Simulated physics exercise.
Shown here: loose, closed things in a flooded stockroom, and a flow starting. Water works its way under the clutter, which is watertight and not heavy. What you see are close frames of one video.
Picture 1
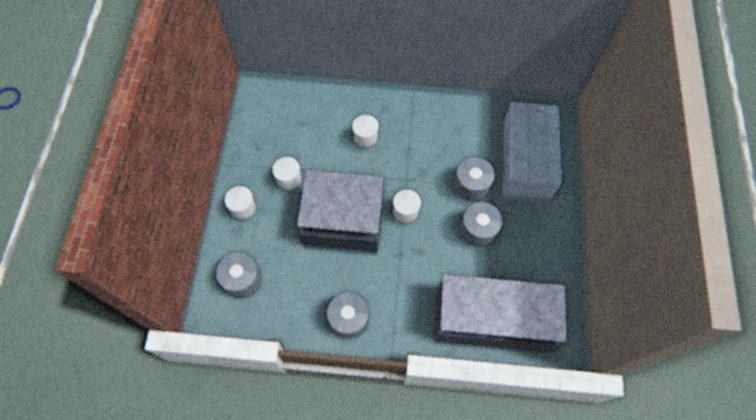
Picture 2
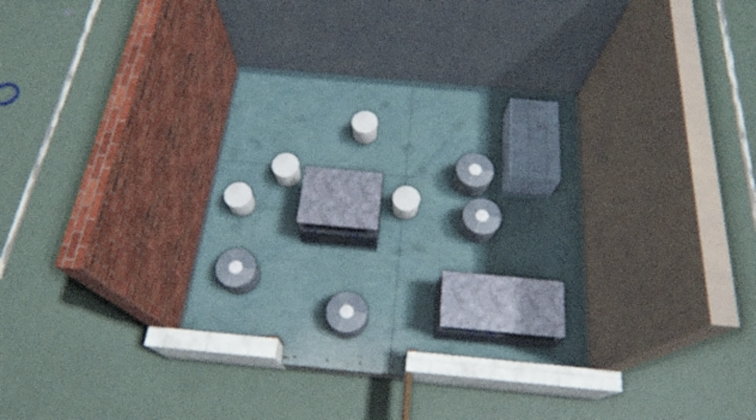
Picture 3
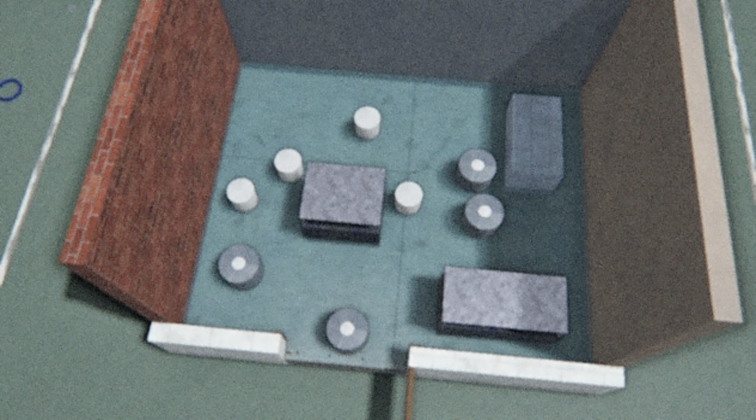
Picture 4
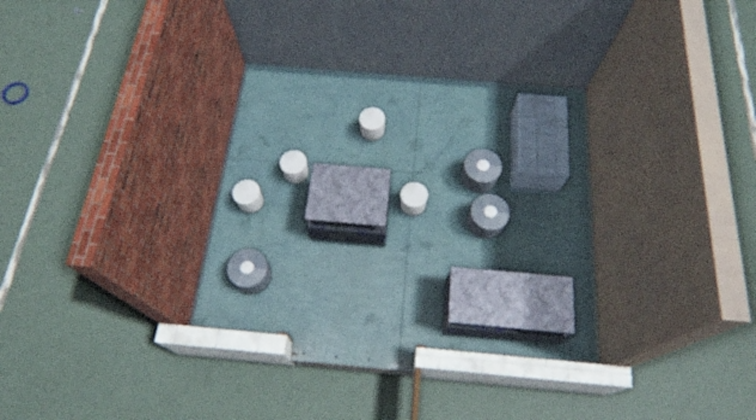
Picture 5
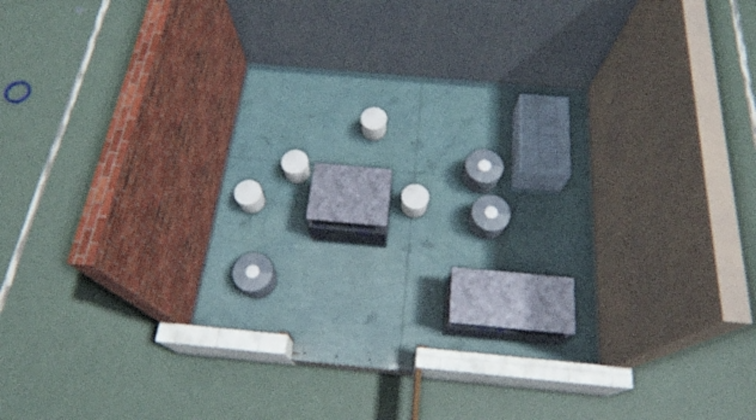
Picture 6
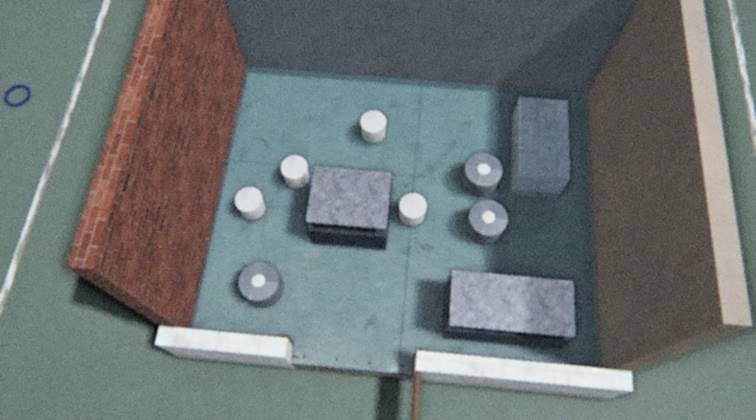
A brown gate in the low white front wall swings outward from a flooded room of grey blocks and floating round containers. The grey tub nearest the gap drifts into the opening and is then gone from view, while the tub at lower left slides slightly right and toward the front wall.
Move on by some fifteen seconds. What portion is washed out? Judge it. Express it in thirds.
It comes out at two thirds or beyond.
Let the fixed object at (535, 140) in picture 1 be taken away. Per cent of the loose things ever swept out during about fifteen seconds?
Close to 90 percent, I'd say.
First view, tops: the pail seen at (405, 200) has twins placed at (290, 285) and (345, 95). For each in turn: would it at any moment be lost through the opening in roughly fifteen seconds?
Well, the first one leaves, but the second one never leaves.
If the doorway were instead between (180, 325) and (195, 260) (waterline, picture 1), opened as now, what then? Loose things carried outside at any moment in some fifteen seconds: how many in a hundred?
My guess is close to 50 percent.
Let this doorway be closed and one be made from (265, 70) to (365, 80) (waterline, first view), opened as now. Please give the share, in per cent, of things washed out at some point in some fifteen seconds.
I make it 60 per cent.
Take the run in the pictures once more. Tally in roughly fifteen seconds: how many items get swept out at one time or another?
6.
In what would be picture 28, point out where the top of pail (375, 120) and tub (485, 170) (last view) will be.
Approximately (336, 153) for the first and (440, 244) for the second.
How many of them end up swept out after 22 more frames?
The number comes to 6.
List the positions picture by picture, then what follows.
The first frame shows a tub at (236, 271) floats; a pail at (407, 202), afloat; 0 of 8 have shifted.
The second frame shows a tub at (236, 267) floats; a pail at (406, 198) floats; 0 of 8 have shifted.
The third frame shows a tub at (239, 263), afloat; a pail at (409, 194) floats; 1 of 8 have shifted.
The fourth frame shows a tub at (247, 268), afloat, close to its start; a pail at (414, 195), afloat; 1 of 8 have shifted.
The fifth frame shows a tub at (253, 272) floats, close to its start; a pail at (415, 197), afloat; 2 of 8 have shifted.
The sixth frame shows a tub at (259, 281) floats, close to its start; a pail at (413, 205), afloat, close to its start; 4 of 8 have shifted.
A moment on, 1 of 8 are out; 7 afloat.
Next, 3 of 8 are out; 5 afloat.
Later, 6 of 8 are out; 2 afloat.
In the end, 6 of 8 are out; 2 afloat.
